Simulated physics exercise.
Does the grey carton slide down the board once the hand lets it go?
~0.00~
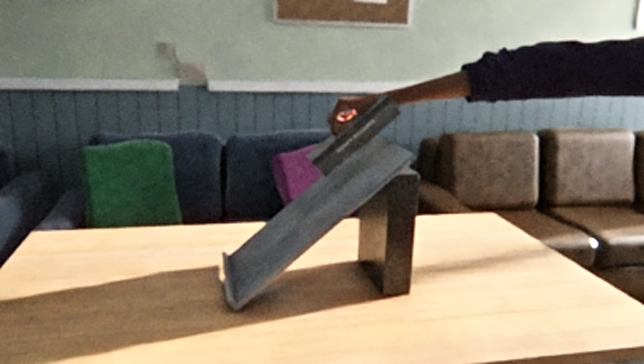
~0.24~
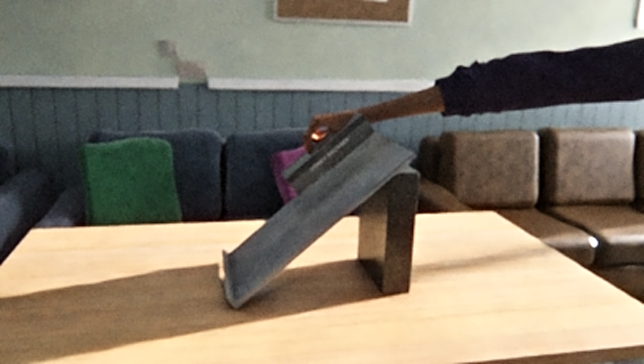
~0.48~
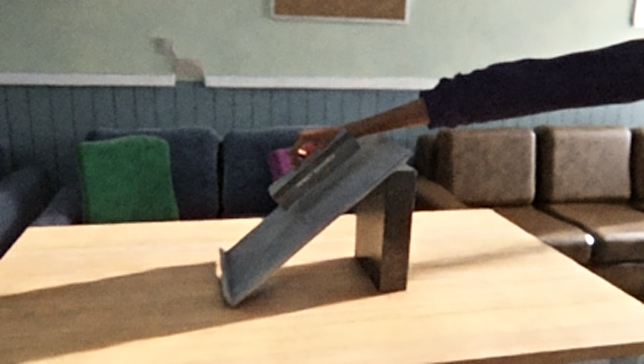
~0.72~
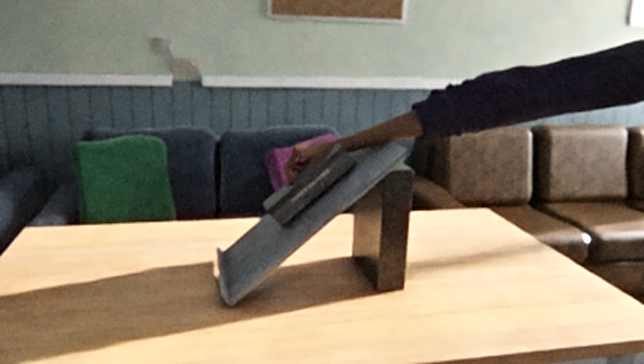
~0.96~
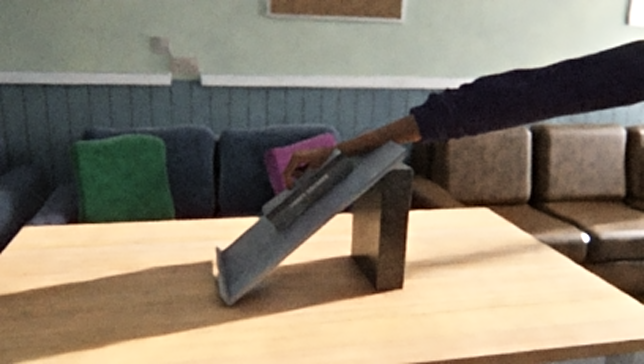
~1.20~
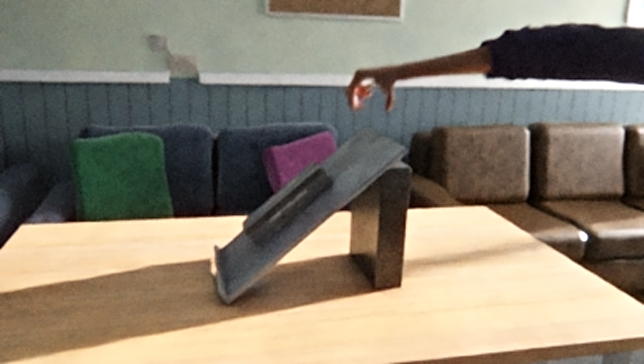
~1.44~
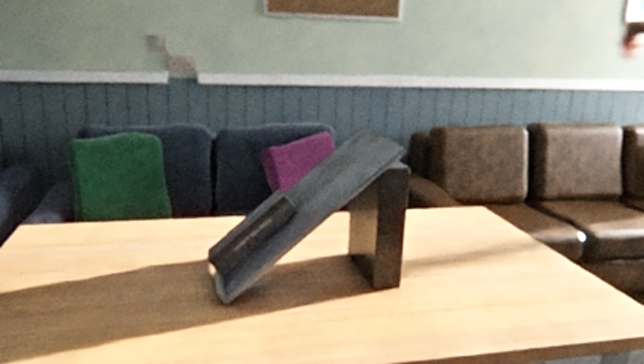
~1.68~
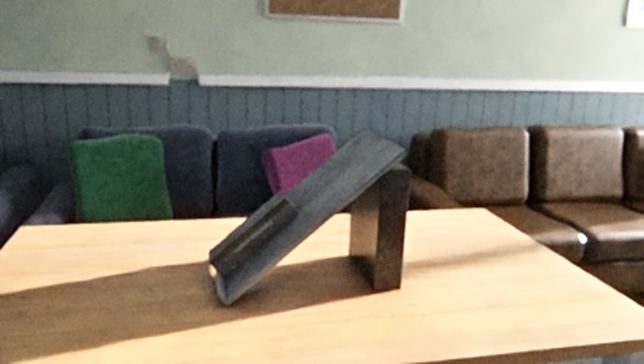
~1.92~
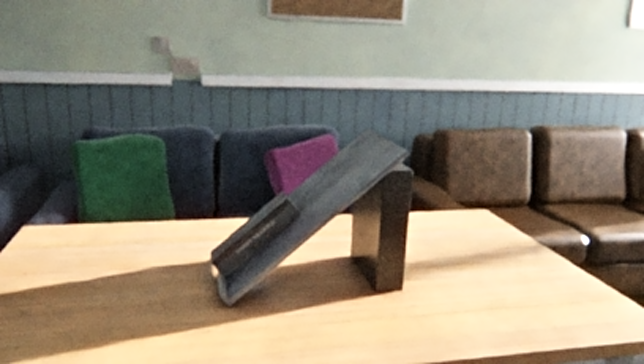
Yes, the grey carton slides down the board after the hand lets go and comes to rest at the lower end.
